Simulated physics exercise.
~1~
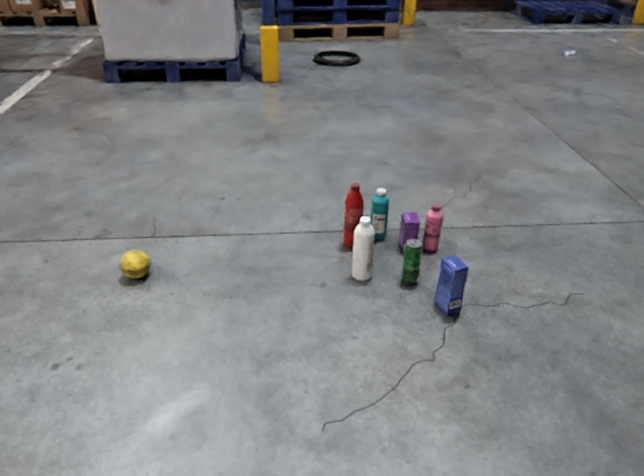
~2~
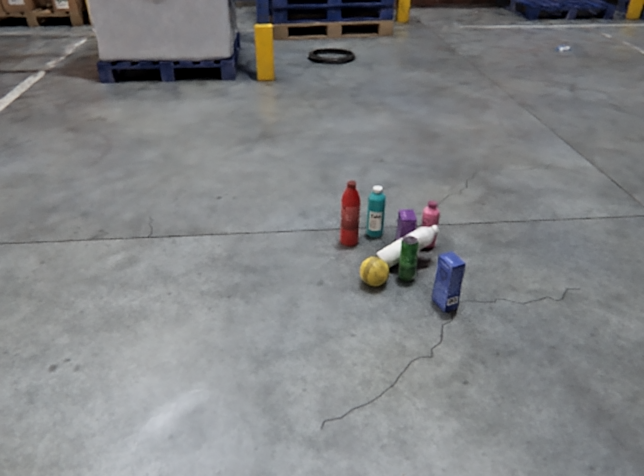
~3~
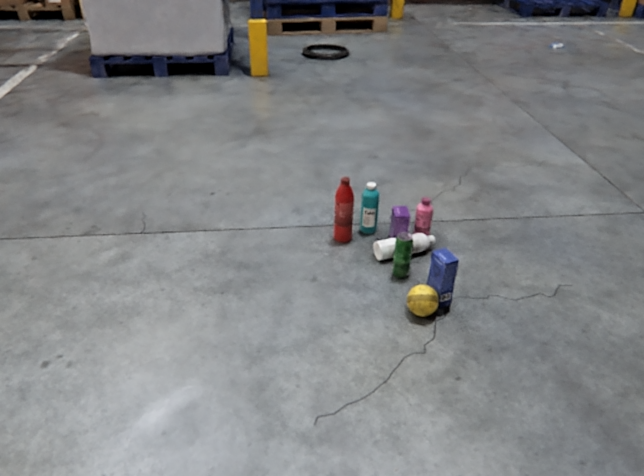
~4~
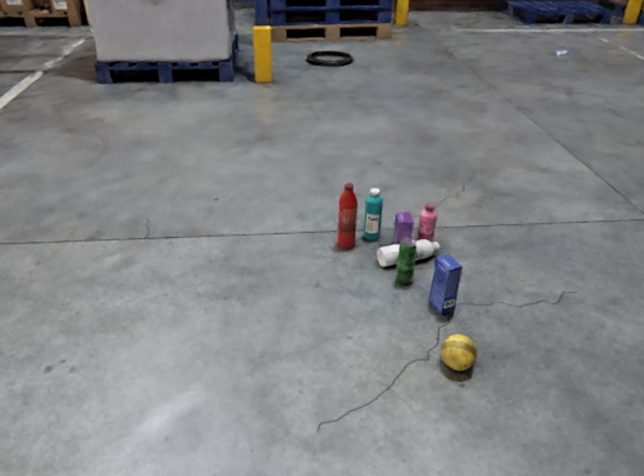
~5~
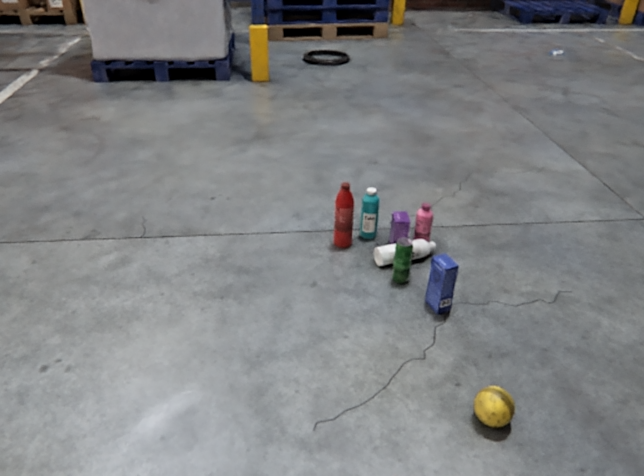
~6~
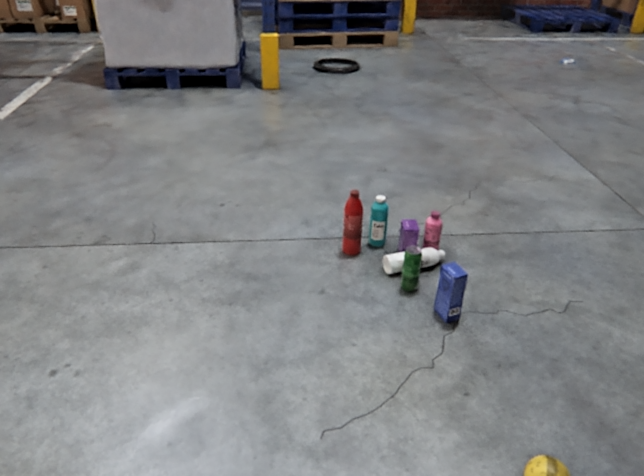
A yellow ball rolls right, topples the white bottle among standing items, and rolls toward the lower right edge.
